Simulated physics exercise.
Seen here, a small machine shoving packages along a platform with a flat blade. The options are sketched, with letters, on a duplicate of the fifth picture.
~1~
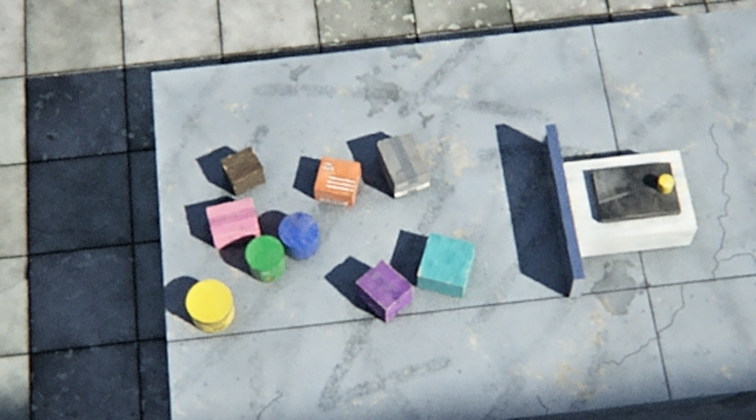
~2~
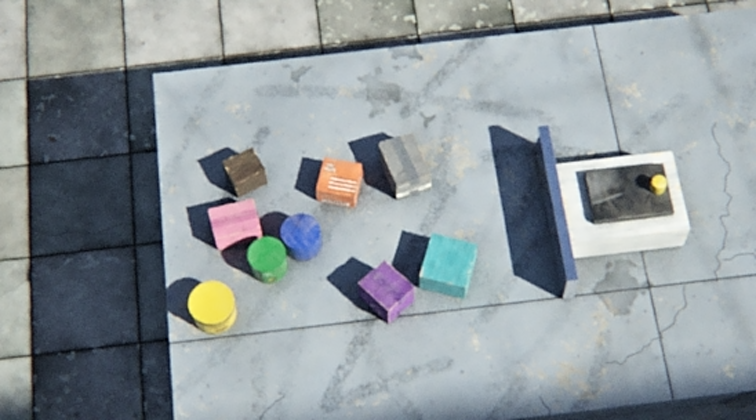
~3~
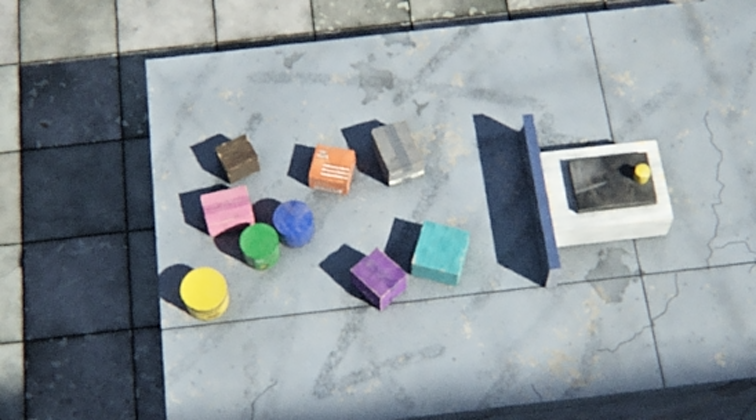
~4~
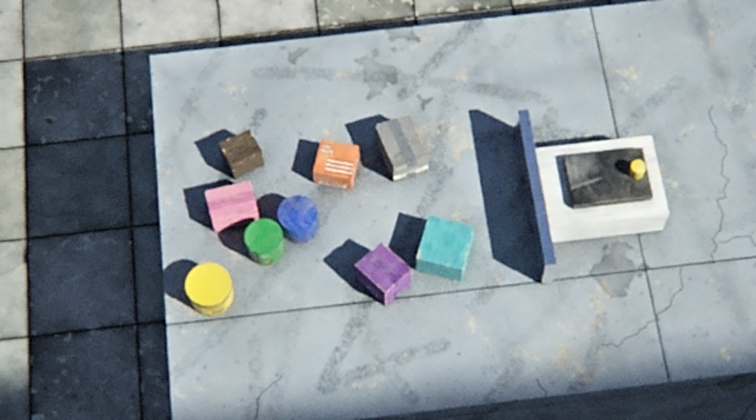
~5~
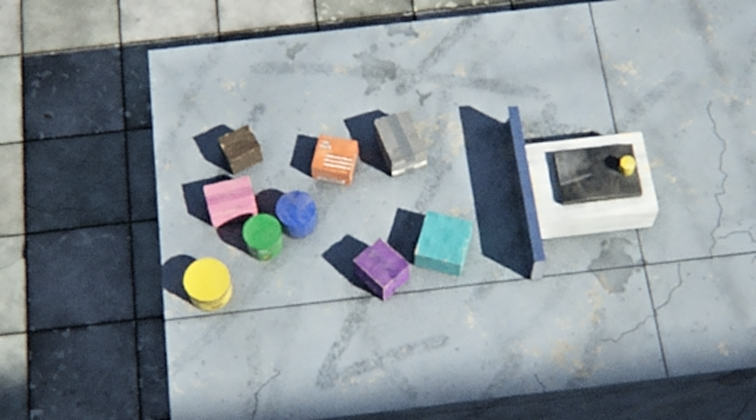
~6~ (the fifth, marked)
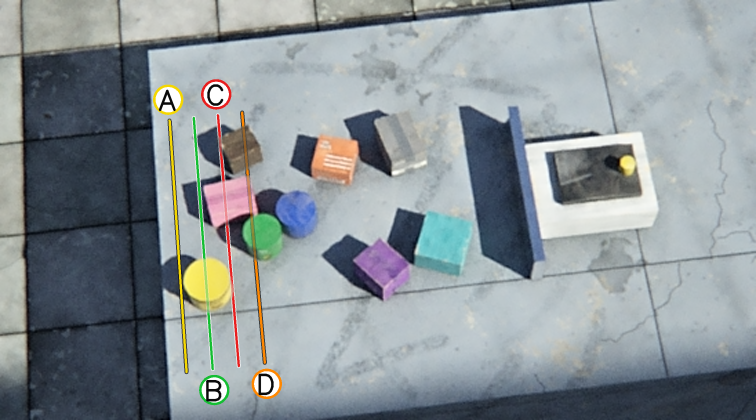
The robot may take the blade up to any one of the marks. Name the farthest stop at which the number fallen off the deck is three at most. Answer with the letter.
Up to line C.
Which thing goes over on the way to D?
It is the yellow pail.
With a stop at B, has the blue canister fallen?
By then, no.
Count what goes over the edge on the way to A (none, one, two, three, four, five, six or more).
By then, six or more.
On the copy, A at (178, 241); B at (203, 239); C at (228, 236); D at (253, 233).
On C. First, robot (484, 186); purple box (356, 277); grey box (385, 144).
Then, robot (377, 199); black crate (209, 147); pink parcel (215, 209).
Finally, robot (295, 208); yellow pail over the edge; pink parcel over the edge; two fallen.
By contrast, A drops nine; B drops six; D is within the limit but short.
